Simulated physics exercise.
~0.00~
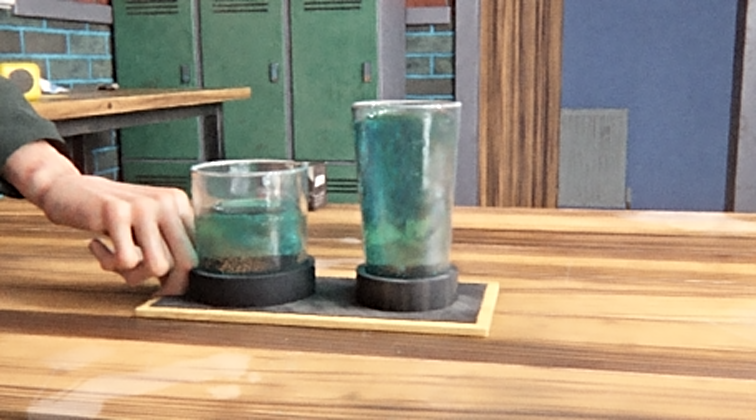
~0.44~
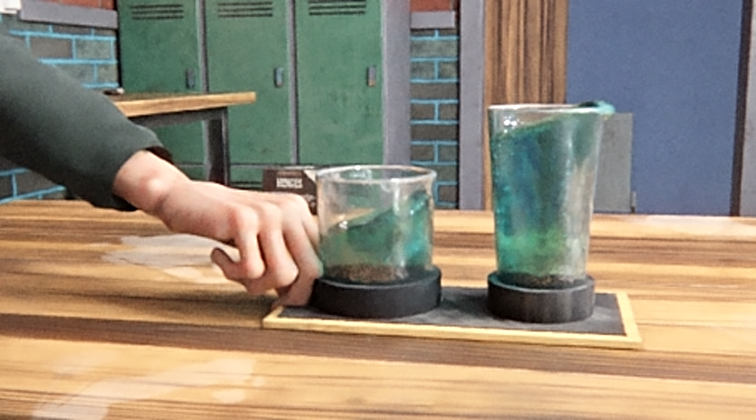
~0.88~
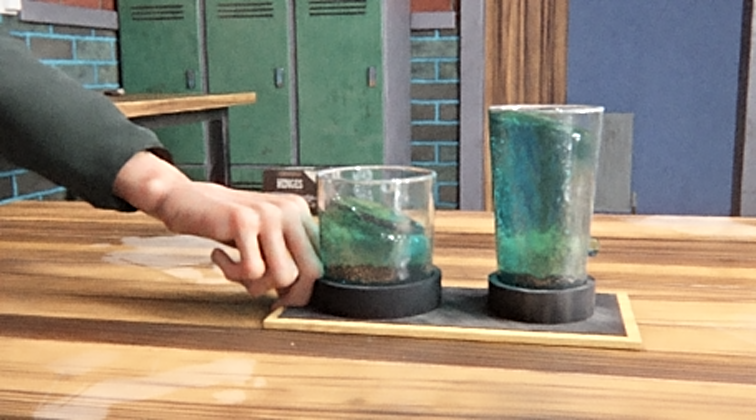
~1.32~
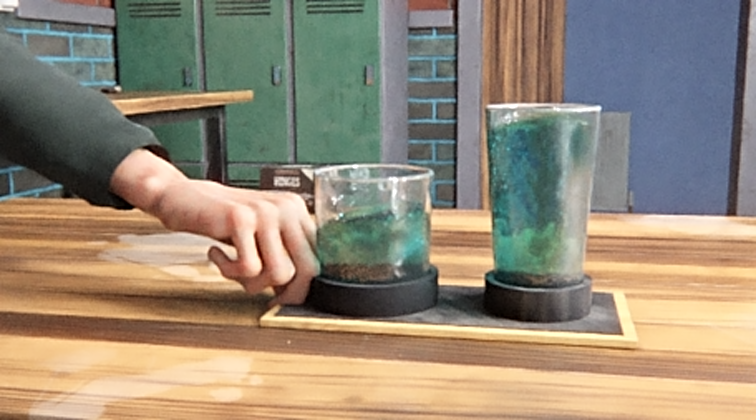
To begin with, a hand at the left holds a dark tray with a pale border on a wooden table, a short, wide mug and a tall, slim glass of blue-green water standing in its round black holders. The hand moves the tray to the right, and it comes to a sudden stop. The water surges up toward the right, and some spills over the slim glass's rim and falls down its right side. The water then sloshes back to the left in both vessels. At the end, the tray rests with both upright, the mug having lost nothing.
